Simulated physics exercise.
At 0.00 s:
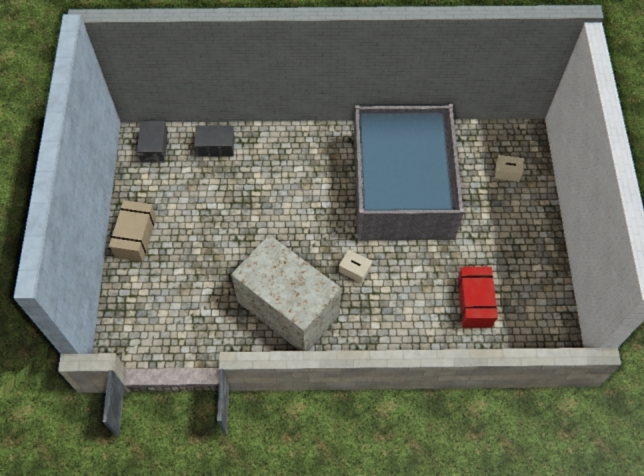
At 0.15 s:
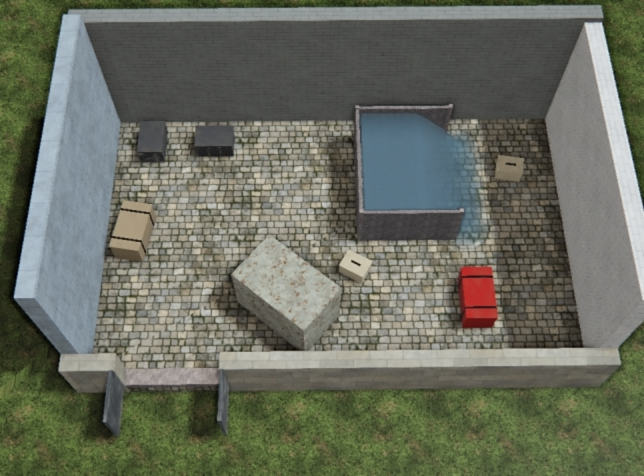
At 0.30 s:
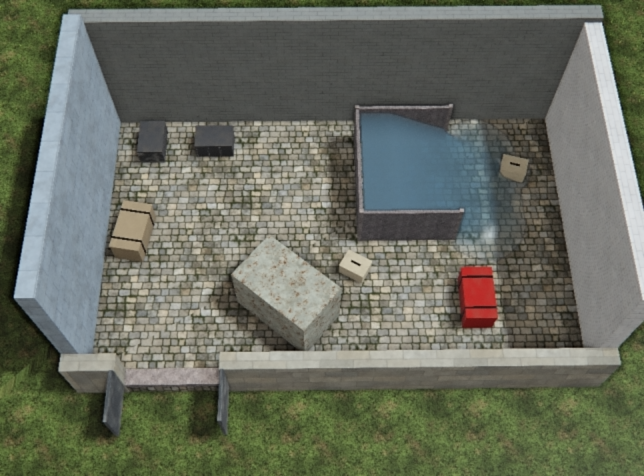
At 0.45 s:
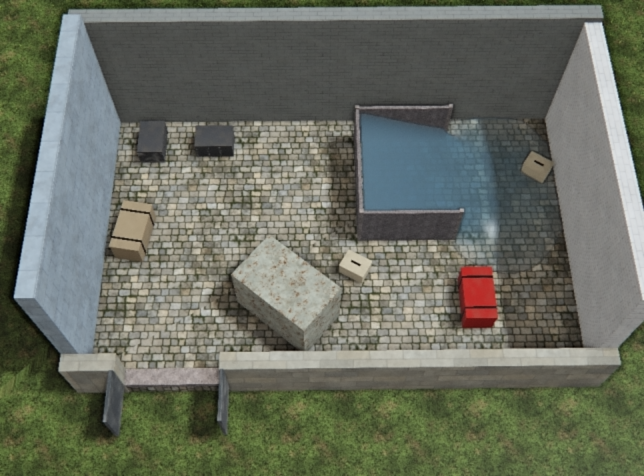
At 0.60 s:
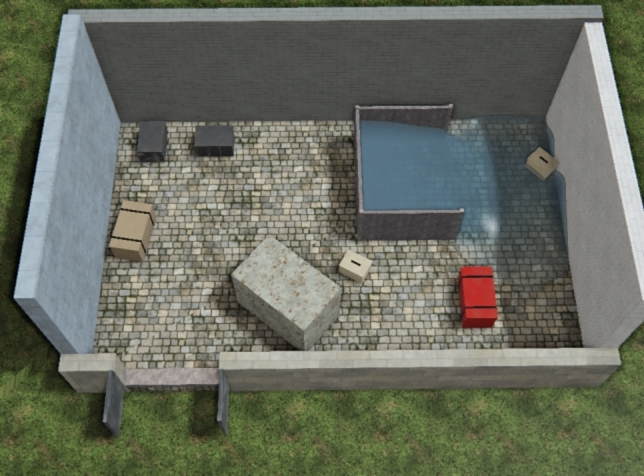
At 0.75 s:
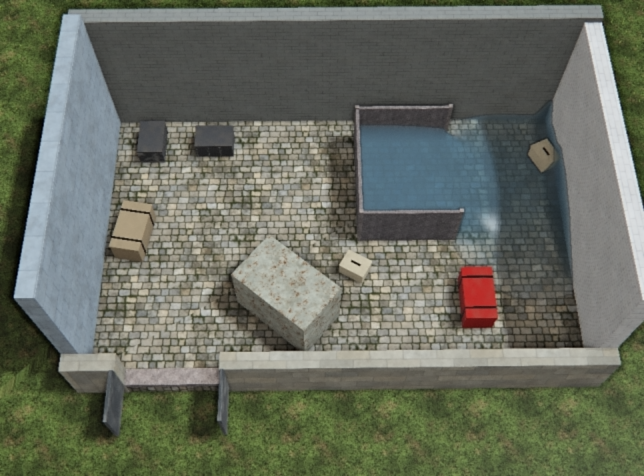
At the start, a walled yard holds a full open tank, a large stone block, a red trunk and several boxes. The tank's right side gives way and water spreads across the paving, pushing a small tan box rightward. Water reaches the right wall, while the red trunk stays put.
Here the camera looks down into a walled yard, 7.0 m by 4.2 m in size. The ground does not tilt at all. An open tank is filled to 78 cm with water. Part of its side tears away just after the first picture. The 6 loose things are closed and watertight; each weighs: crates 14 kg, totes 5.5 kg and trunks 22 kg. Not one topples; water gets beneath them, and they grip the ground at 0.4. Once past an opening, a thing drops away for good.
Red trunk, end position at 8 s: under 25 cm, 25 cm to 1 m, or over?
Over 1 m.
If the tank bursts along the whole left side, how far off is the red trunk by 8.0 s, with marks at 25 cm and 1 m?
Note: Red trunk unmoved.
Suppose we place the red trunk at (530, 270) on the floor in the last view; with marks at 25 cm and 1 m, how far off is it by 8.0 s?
By that time it is swept a long way.
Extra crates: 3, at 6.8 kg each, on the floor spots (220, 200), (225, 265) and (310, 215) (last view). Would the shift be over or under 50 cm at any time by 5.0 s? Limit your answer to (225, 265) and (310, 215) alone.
In turn: Under, less.
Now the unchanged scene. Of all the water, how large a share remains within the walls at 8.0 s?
Some 100 per cent remains.
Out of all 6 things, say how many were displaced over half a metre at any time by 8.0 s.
That comes to 4.
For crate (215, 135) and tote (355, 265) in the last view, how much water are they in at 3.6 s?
Roughly 4 and 2 cm.
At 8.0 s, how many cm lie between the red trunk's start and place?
Distance: Near 300 cm.
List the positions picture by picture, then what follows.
The first picture shows the red trunk at (479, 292) rests on the ground; 2.5 m2 under water; 0 of 6 have shifted.
The second picture shows the red trunk at (479, 292), on the bottom; 3.7 m2 under water; 0 of 6 have shifted.
The third picture shows the red trunk at (479, 292), on the bottom; 5.0 m2 under water; 1 of 6 have shifted.
The fourth picture shows the red trunk at (479, 292) rests on the ground; 6.7 m2 under water; 1 of 6 have shifted.
The fifth picture shows the red trunk at (479, 292), on the bottom; 7.4 m2 under water; 1 of 6 have shifted.
The sixth picture shows the red trunk at (479, 292), on the bottom; 7.7 m2 under water; 1 of 6 have shifted.
After 1.6 s the red trunk is near (479, 292), 0.0 m from its start, aground; 0 of 6 are out; 1 afloat.
After 3.6 s the red trunk is near (389, 277), 1.3 m from its start, aground; 0 of 6 are out; 1 afloat.
After 5.6 s the red trunk is near (360, 242), 1.9 m from its start, aground; 0 of 6 are out; 1 afloat.
After 8.0 s the red trunk is near (289, 195), 3.2 m from its start, aground; 0 of 6 are out; 3 afloat.
